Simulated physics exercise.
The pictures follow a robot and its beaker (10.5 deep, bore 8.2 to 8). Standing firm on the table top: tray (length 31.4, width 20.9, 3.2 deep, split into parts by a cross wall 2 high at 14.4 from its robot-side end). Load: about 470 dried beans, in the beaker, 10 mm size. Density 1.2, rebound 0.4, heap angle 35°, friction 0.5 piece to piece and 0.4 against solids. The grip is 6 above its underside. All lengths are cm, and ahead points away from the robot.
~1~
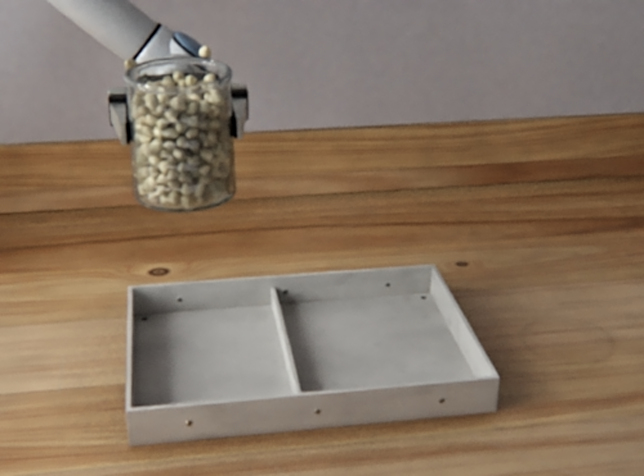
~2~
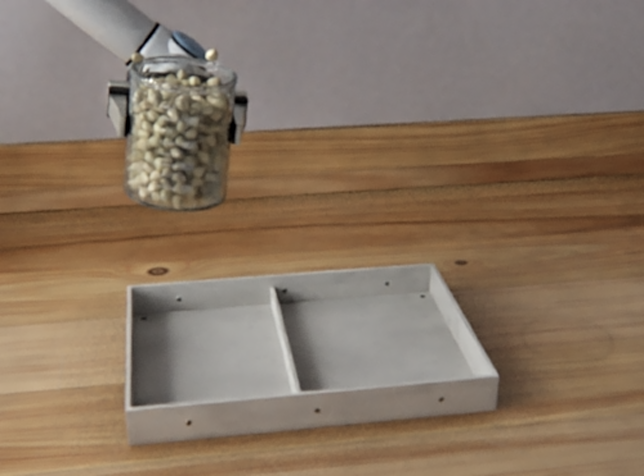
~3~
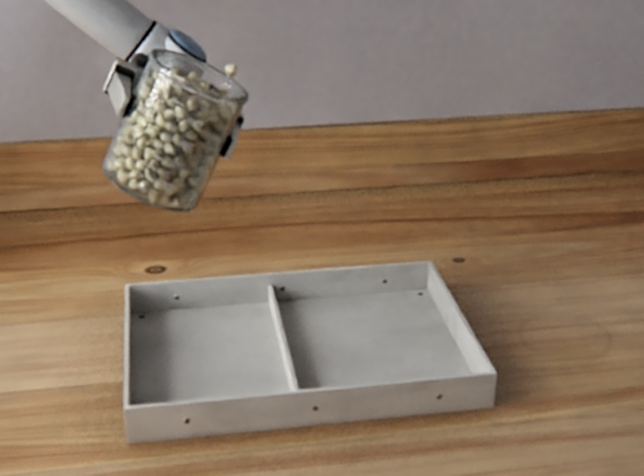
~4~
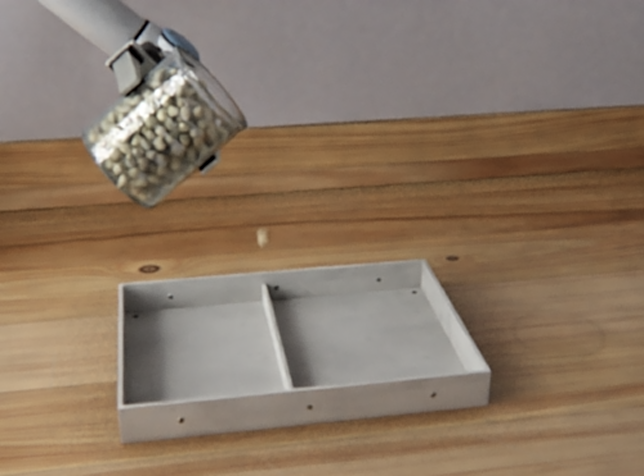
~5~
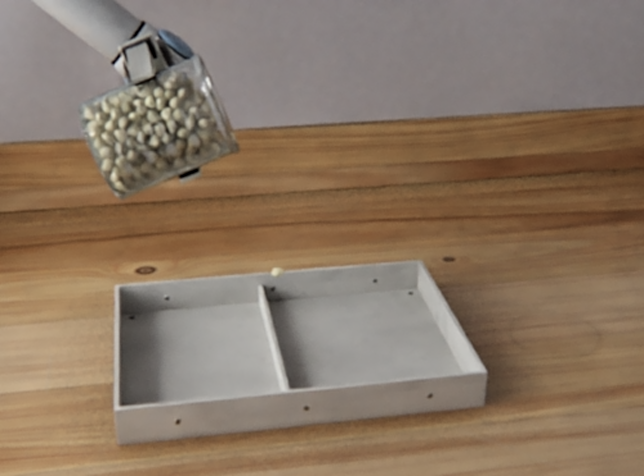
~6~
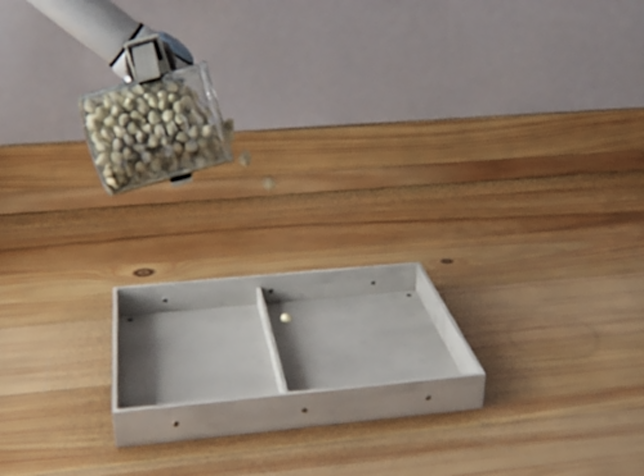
Robot arm tilting a clear beaker of pale dried beans above a divided grey tray, with a few beans dropping out.
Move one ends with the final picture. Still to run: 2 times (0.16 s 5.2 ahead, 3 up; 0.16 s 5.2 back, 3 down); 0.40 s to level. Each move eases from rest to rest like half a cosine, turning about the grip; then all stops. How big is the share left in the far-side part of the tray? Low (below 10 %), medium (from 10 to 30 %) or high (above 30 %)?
A high share, above 30 %, ends in the far-side part of the tray.
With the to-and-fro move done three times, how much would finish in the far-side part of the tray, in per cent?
Then about 60 per cent.
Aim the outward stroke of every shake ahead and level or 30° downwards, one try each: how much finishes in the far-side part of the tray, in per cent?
Some 35 and 20 per cent.
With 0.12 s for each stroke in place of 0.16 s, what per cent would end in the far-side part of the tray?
Then about 85 per cent.
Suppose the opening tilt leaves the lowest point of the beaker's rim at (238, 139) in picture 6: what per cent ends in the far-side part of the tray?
About 30 per cent.
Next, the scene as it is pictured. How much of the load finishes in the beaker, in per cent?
About 35 per cent.
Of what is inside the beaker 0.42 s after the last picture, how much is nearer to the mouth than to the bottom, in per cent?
Some 45 per cent.
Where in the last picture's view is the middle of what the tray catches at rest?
Around (337, 346).
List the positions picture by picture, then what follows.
The first frame shows beaker middle at (182, 135), level; upper third of the load around (181, 106), from x 130 to 225, top at y 55; 473 in the beaker.
The second frame shows beaker middle at (180, 135), tilted 7° forward; upper third of the load around (182, 106), from x 135 to 225, top at y 55.
The third frame shows beaker middle at (174, 132), tilted 27° forward; upper third of the load around (177, 106), from x 115 to 230, top at y 70; 472 in the beaker, 1 in flight or on a rim.
The fourth frame shows beaker middle at (164, 129), tilted 50° forward; upper third of the load around (169, 105), from x 95 to 260, top at y 75; 472 in the beaker, 1 in flight or on a rim.
The fifth frame shows beaker middle at (159, 128), tilted 70° forward; upper third of the load around (158, 106), from x 90 to 275, top at y 75; 472 in the beaker, 1 in the far-side part.
The sixth frame shows beaker middle at (156, 129), tilted 77° forward; upper third of the load around (149, 108), from x 90 to 285, top at y 85; 469 in the beaker, 1 in the far-side part, 3 in flight or on a rim.
Then, 0.42 s later, tilted 77° forward, highest piece 27 above the table; 277 in the beaker, 153 in the far-side part, 20 in the robot-side part, 23 in flight or on a rim.
Then, 0.83 s later, tilted 41° forward, highest piece 26 above the table; 249 in the far-side part, 168 in the beaker, 52 in the robot-side part, 1 on the table or floor, 3 in flight or on a rim.
Then, 1.24 s later, level, highest piece 24 above the table; 251 in the far-side part, 168 in the beaker, 53 in the robot-side part, 1 on the table or floor.
Then, 2.29 s later, level, highest piece 24 above the table; 251 in the far-side part, 168 in the beaker, 53 in the robot-side part, 1 on the table or floor.
At rest, 251 in the far-side part, 168 in the beaker, 53 in the robot-side part, 1 on the table or floor. That is 53 % in the far-side part of the tray.
